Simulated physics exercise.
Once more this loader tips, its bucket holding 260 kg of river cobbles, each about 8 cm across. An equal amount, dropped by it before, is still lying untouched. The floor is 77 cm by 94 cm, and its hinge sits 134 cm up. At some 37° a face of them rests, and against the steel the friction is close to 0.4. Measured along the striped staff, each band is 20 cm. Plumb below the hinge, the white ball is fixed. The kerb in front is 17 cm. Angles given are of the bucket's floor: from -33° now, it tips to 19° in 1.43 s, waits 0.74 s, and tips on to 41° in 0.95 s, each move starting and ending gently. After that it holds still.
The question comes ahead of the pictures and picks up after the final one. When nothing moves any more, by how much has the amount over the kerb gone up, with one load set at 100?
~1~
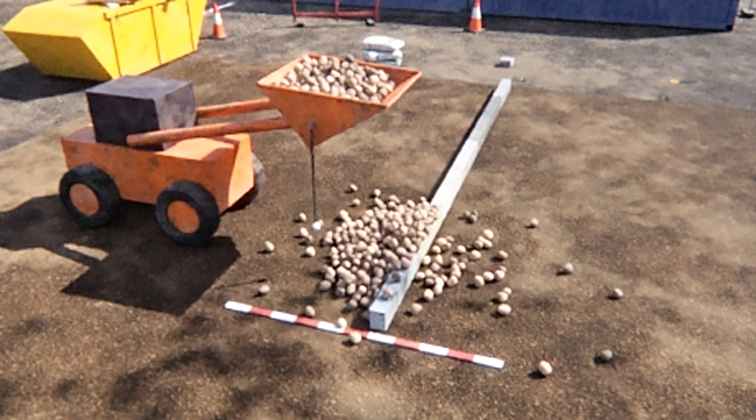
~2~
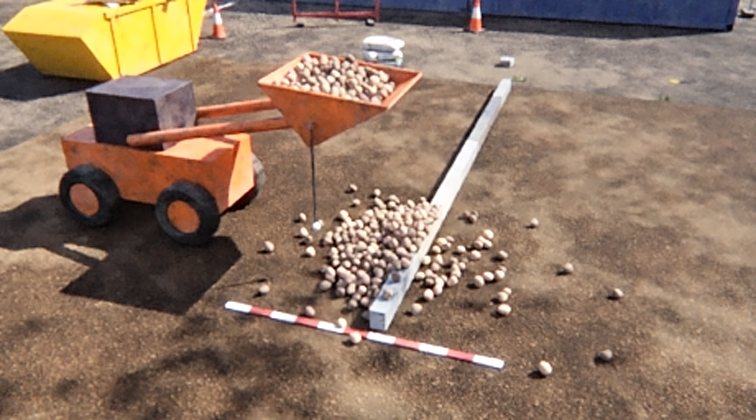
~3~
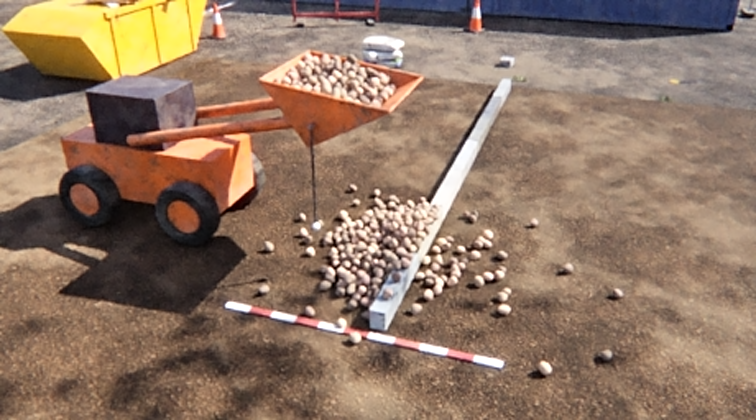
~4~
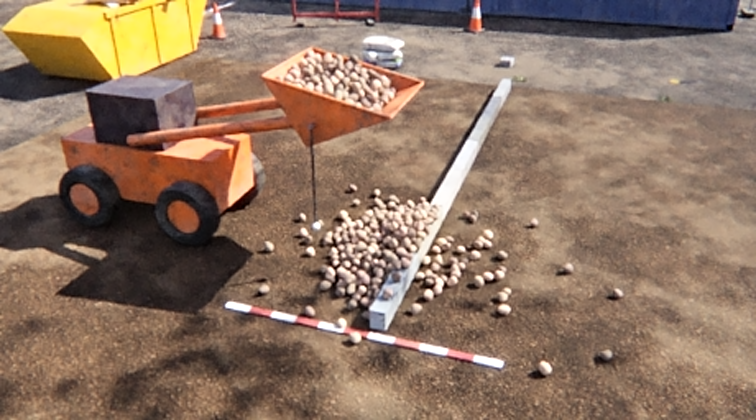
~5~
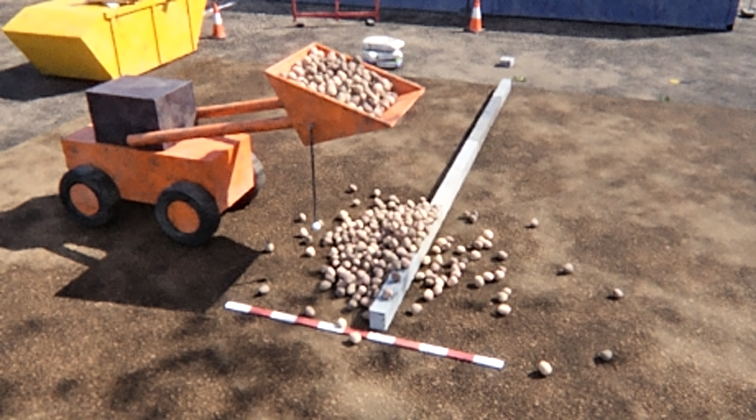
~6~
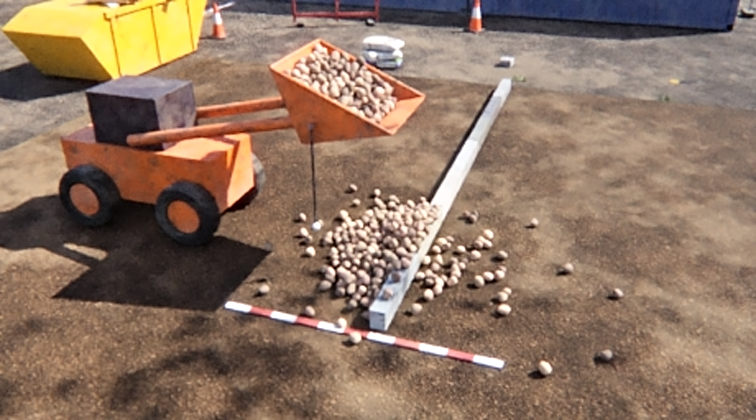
It has gone up by about 90 per cent of a load.
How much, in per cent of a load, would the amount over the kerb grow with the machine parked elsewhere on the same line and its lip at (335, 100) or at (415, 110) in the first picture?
First place: Roughly 15 %; second place: Roughly 100 %.
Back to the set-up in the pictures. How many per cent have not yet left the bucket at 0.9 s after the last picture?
Around 85 in a hundred.
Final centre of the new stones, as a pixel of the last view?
Centre: Approx. (451, 252).
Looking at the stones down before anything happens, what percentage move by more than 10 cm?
5 per cent.
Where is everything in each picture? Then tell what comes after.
In the first frame, the bucket is at -33°, its lip at (387, 106); the top of the load is at (328, 66). The earlier load is highest near (408, 230), 28 cm above ground level, 89 % on this side of the kerb, 11 % over the kerb.
The second frame shows lip at (388, 108), floor tilted -32°, highest stones at (329, 66).
In the third frame, the bucket is at -29°, its lip at (389, 112); the top of the load is at (324, 64).
In the fourth frame, the bucket is at -25°, its lip at (390, 118); the top of the load is at (323, 62).
In the fifth frame, the bucket is at -19°, its lip at (391, 126); the top of the load is at (318, 60).
In the sixth frame, the bucket is at -13°, its lip at (392, 134); the top of the load is at (318, 58).
Then, 0.5 s after the last picture the floor is at 11°; in per cent of one load, 100 in the bucket, 89 on this side of the kerb, 11 over the kerb; the foremost stones are at (547, 297).
Then, 0.9 s after the last picture the floor is at 19°; in per cent of one load, 86 in the bucket, 102 on this side of the kerb, 12 over the kerb; the foremost stones are at (547, 297).
Then, 3.0 s after the last picture the floor is at 41°; in per cent of one load, 0 in the bucket, 98 on this side of the kerb, 101 over the kerb; the foremost stones are at (595, 277).
Then, 5.5 s after the last picture the floor is at 41°; in per cent of one load, 0 in the bucket, 99 on this side of the kerb, 101 over the kerb; the foremost stones are at (595, 277). Net gain over the kerb, 90.
